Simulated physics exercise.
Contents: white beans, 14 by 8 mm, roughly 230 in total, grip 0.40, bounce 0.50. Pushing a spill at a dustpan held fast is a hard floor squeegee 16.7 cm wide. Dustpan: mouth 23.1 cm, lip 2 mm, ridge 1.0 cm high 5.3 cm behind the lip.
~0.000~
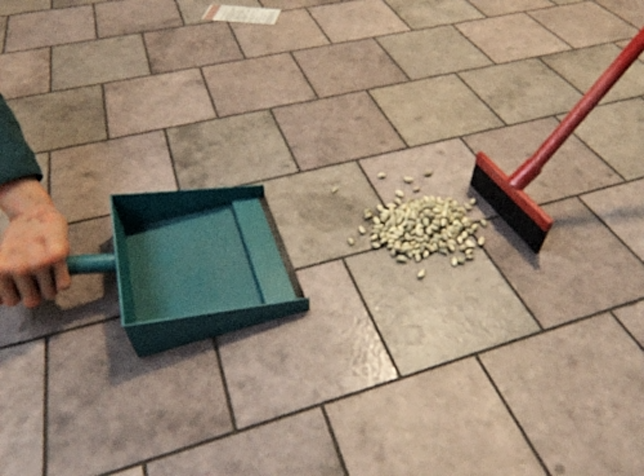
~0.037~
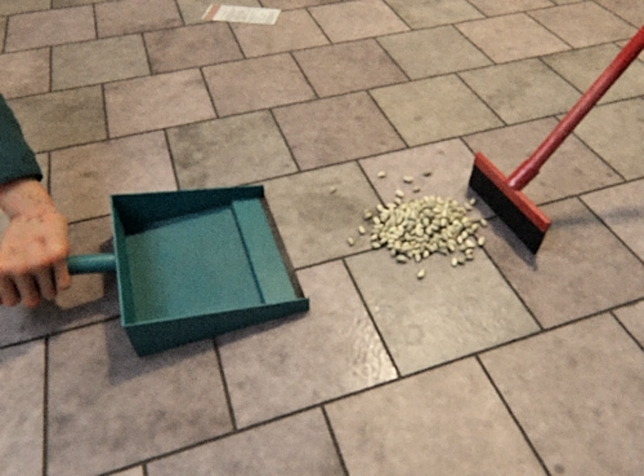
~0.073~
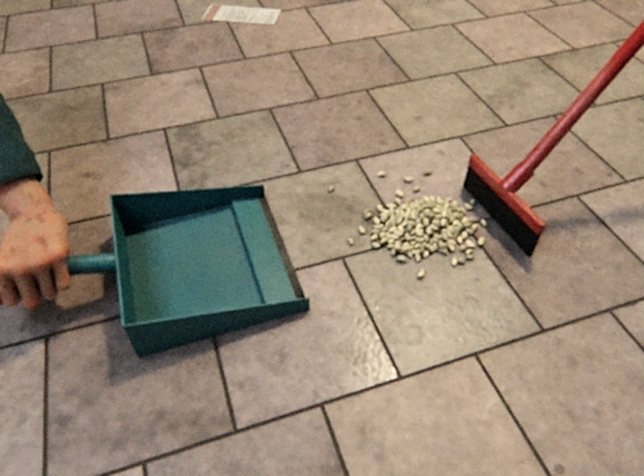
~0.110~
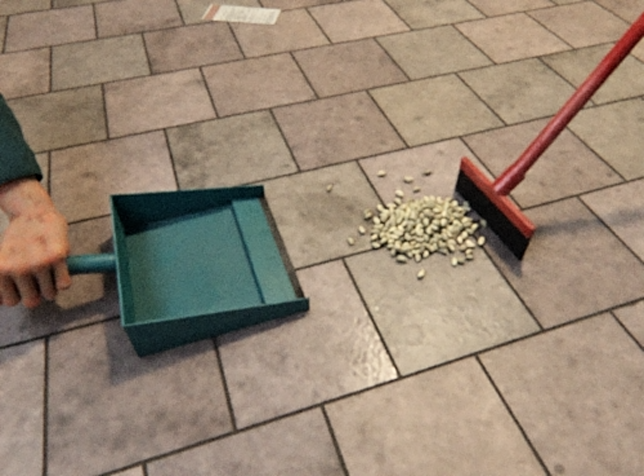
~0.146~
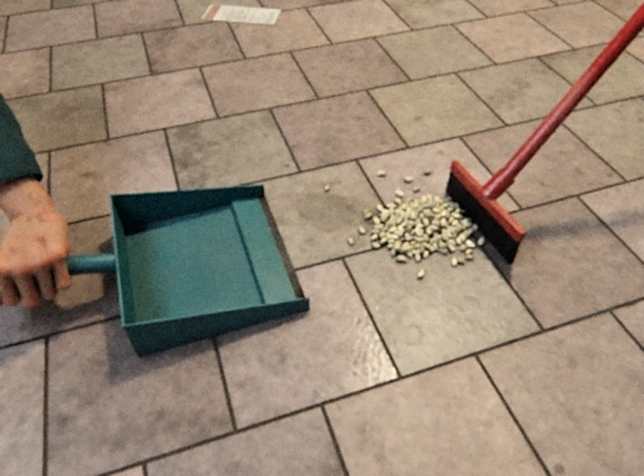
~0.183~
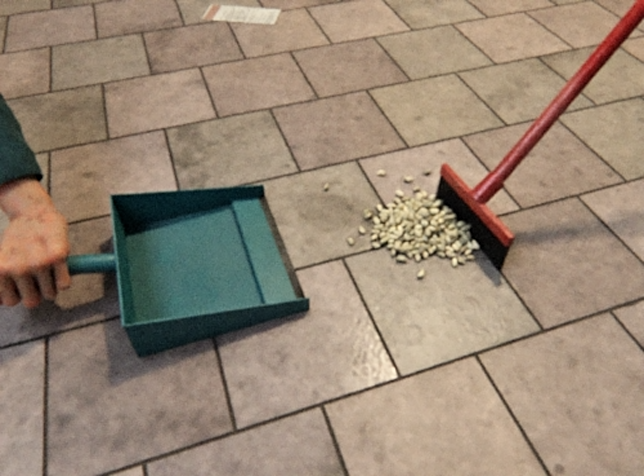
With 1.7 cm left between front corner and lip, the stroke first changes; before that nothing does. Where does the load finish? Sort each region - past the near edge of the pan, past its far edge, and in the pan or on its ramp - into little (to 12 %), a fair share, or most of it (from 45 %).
Past the pan's near side: A fair share, past the pan's far side: Little, in the pan or on its ramp: A fair share.
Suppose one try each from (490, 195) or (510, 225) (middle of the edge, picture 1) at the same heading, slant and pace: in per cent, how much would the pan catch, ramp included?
Close to 40 in a hundred, then close to 25 in a hundred.
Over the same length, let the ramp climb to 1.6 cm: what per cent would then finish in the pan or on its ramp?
In that case roughly 35 percent.
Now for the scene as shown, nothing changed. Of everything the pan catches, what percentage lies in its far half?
10 per cent.
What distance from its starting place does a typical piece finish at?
I'd say near 22 cm.
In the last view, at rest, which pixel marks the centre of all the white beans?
Somewhere around (294, 271) in the final frame.
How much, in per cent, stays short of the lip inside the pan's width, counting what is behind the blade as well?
Close to 45 per cent of them end up there.
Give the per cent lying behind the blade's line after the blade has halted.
Around 25 in a hundred.
After 0.43 s, middle of the blade 15 cm from the lip; 0 % over the lip, far side 0 %, near side 10 %.
Then, at 0.59 s, middle of the blade 7 cm from the lip; 0 % over the lip, far side 0 %, near side 15 %.
Then, at 0.88 s, middle of the blade 2 cm from the lip; 35 % over the lip, far side 0 %, near side 15 %.
In the end, at 1.6 s, near side 15 %, far side 0 %, pan 35 %, in front of the lip or behind the blade 45 %.
